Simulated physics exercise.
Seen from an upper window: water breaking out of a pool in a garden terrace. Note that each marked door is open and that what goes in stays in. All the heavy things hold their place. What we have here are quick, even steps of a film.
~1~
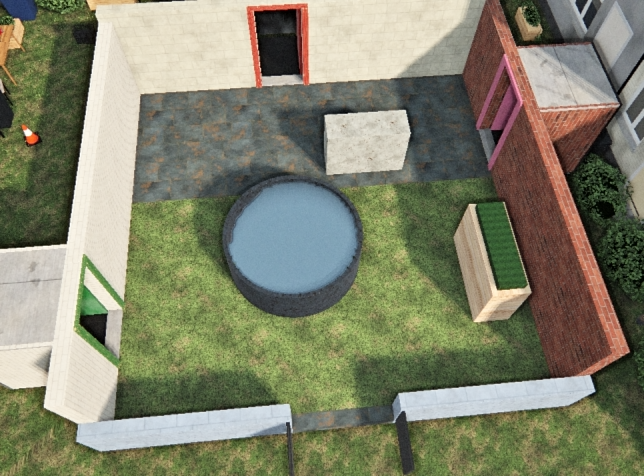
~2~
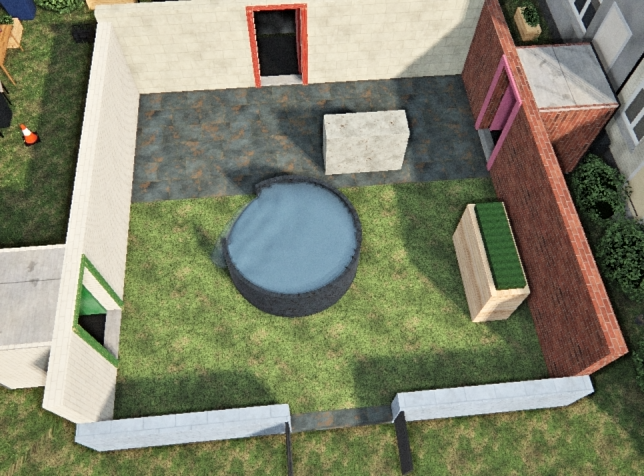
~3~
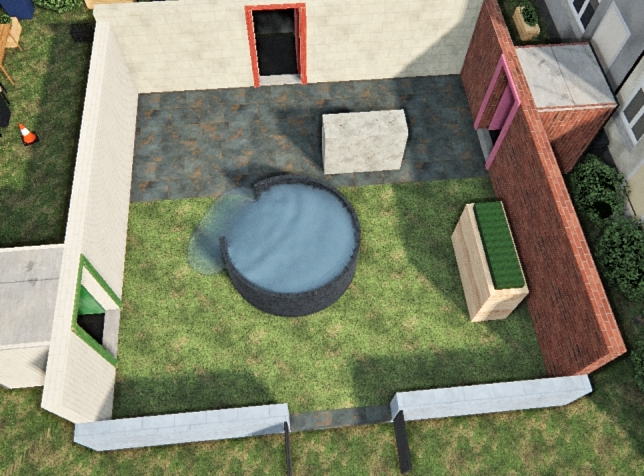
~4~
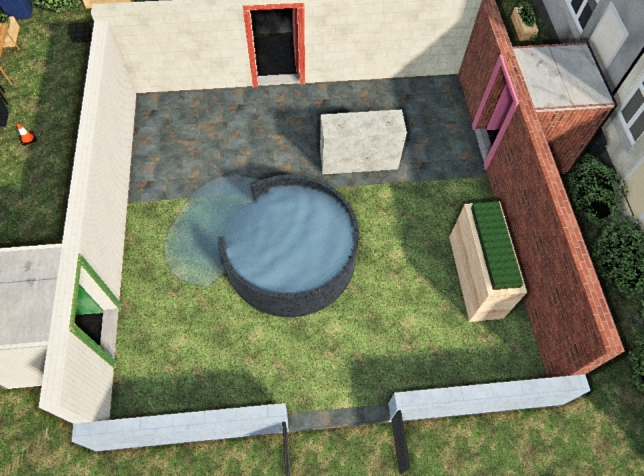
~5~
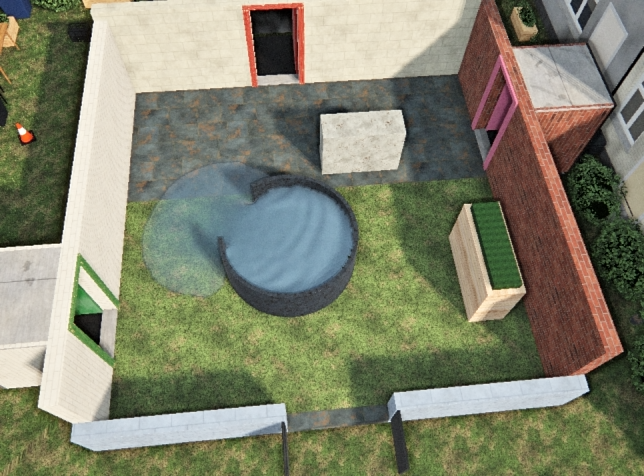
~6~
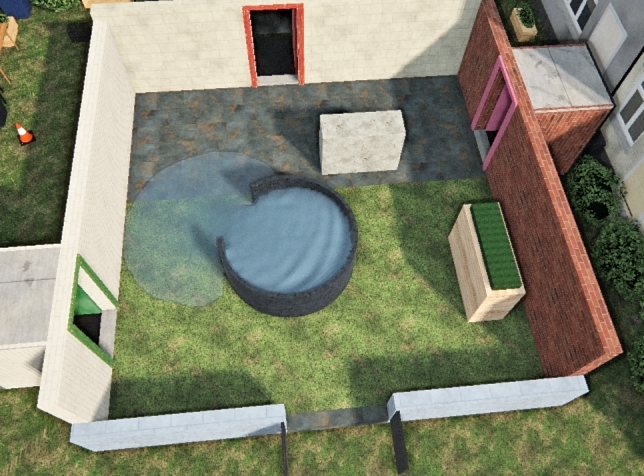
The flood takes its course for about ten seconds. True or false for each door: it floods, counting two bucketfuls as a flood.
Green door - true; red door - true; pink door - true.
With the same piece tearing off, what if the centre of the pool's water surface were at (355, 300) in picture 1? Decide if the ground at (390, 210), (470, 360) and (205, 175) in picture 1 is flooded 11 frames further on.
Result: Spared; spared; inundated.
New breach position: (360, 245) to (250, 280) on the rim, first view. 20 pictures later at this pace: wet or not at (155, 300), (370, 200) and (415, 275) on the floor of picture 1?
Taken one by one: Sodden, then unaffected, then sodden.
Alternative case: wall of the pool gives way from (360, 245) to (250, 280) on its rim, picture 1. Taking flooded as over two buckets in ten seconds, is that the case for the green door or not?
Green door goes over.
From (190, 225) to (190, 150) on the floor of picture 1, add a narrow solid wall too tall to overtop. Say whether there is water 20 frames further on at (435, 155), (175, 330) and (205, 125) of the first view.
Untouched; submerged; submerged.
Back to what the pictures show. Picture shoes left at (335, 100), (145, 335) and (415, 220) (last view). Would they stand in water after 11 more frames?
First spot not wet, second inundated, third not wet.
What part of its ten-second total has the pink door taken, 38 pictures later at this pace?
About 30 %.
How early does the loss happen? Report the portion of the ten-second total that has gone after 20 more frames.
5 per cent.
A moment on, water covers 25 % of the floor; the green door not reached, the red door not reached, the pink door not reached.
Next, water covers 30 % of the floor; the green door under two buckets in, the red door not reached, the pink door not reached.
Then, water covers 45 % of the floor; the green door under two buckets in, the red door under two buckets in, the pink door not reached.
Later, water covers 70 % of the floor; the green door over two buckets in, the red door over two buckets in, the pink door over two buckets in.
In the end, water covers 95 % of the floor; the green door over two buckets in, the red door over two buckets in, the pink door far over two buckets in.
